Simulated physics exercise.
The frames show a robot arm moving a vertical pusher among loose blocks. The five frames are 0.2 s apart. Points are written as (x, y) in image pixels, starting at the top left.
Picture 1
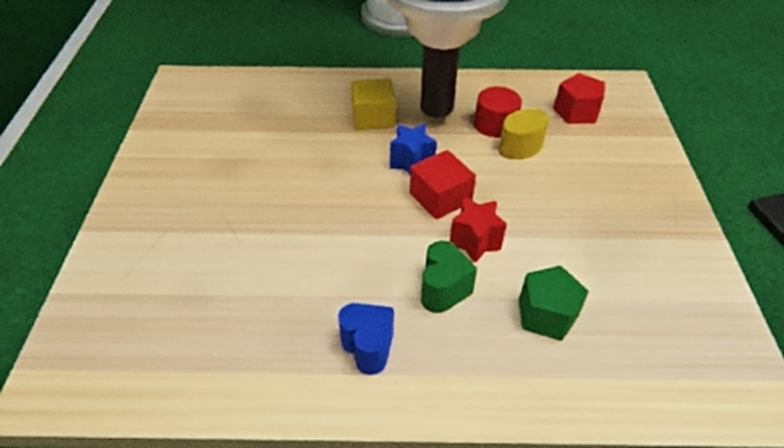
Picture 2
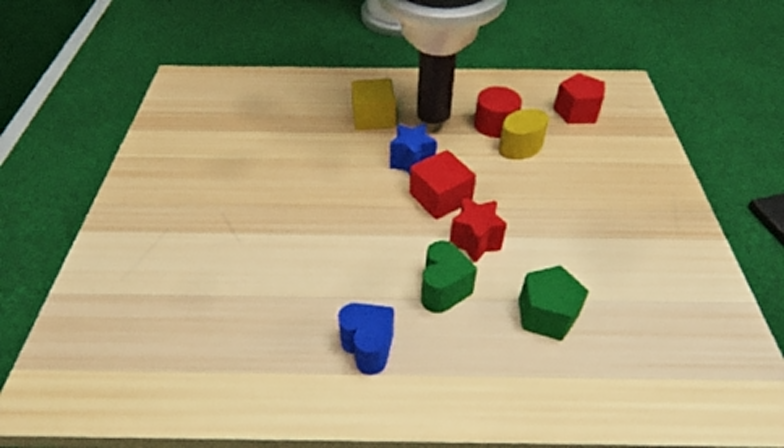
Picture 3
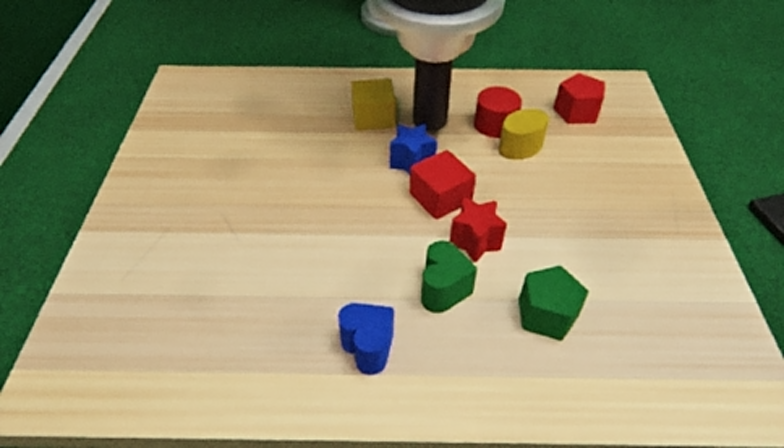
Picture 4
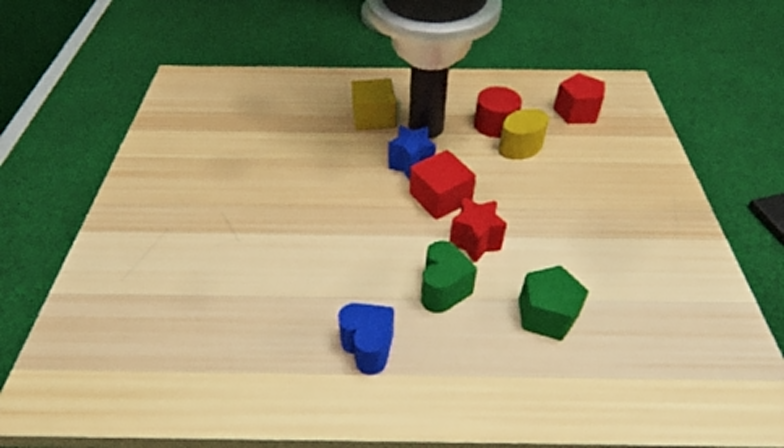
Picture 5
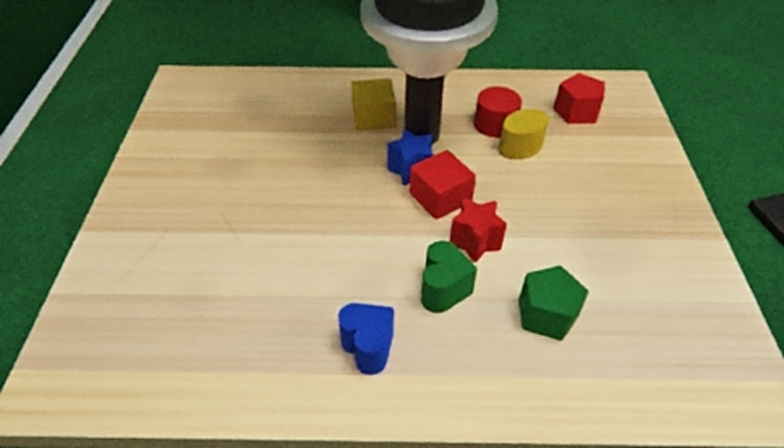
A robot arm with a dark vertical pusher moved a short way toward the viewer and slightly left among colorful blocks on a wooden board, nudging the blue star slightly while the other blocks stayed still.
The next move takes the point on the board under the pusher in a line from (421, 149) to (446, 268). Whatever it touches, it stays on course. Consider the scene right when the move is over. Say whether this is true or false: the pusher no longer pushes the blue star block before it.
Answer: True.
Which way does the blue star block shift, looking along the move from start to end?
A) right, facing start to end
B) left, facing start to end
Correct choice: A.
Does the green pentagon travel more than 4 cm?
It seems not.
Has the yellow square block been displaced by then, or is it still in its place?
The answer is that it remains undisturbed.
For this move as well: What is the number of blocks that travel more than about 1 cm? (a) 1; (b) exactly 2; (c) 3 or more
I choose c.
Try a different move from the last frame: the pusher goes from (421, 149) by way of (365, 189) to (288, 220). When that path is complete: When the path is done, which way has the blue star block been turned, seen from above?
From above, the turn goes anticlockwise.
On the path given first. One third of the way, pusher at (429, 171); blue star block at (398, 168), turned 45° clockwise; red square block at (452, 186); red star block at (483, 219).
Two thirds of the way, pusher at (438, 211); blue star block at (396, 174), turned 80° clockwise; red square block at (469, 226); red star block at (514, 250), turned 45° anticlockwise.
At the end, pusher at (447, 255); yellow square block in place; blue star block at (396, 174), turned 80° clockwise; red square block at (497, 257), turned 35° anticlockwise; green heart-shaped block at (443, 284); red star block at (552, 262), turned 75° anticlockwise; green pentagon at (582, 304), turned 40° clockwise.
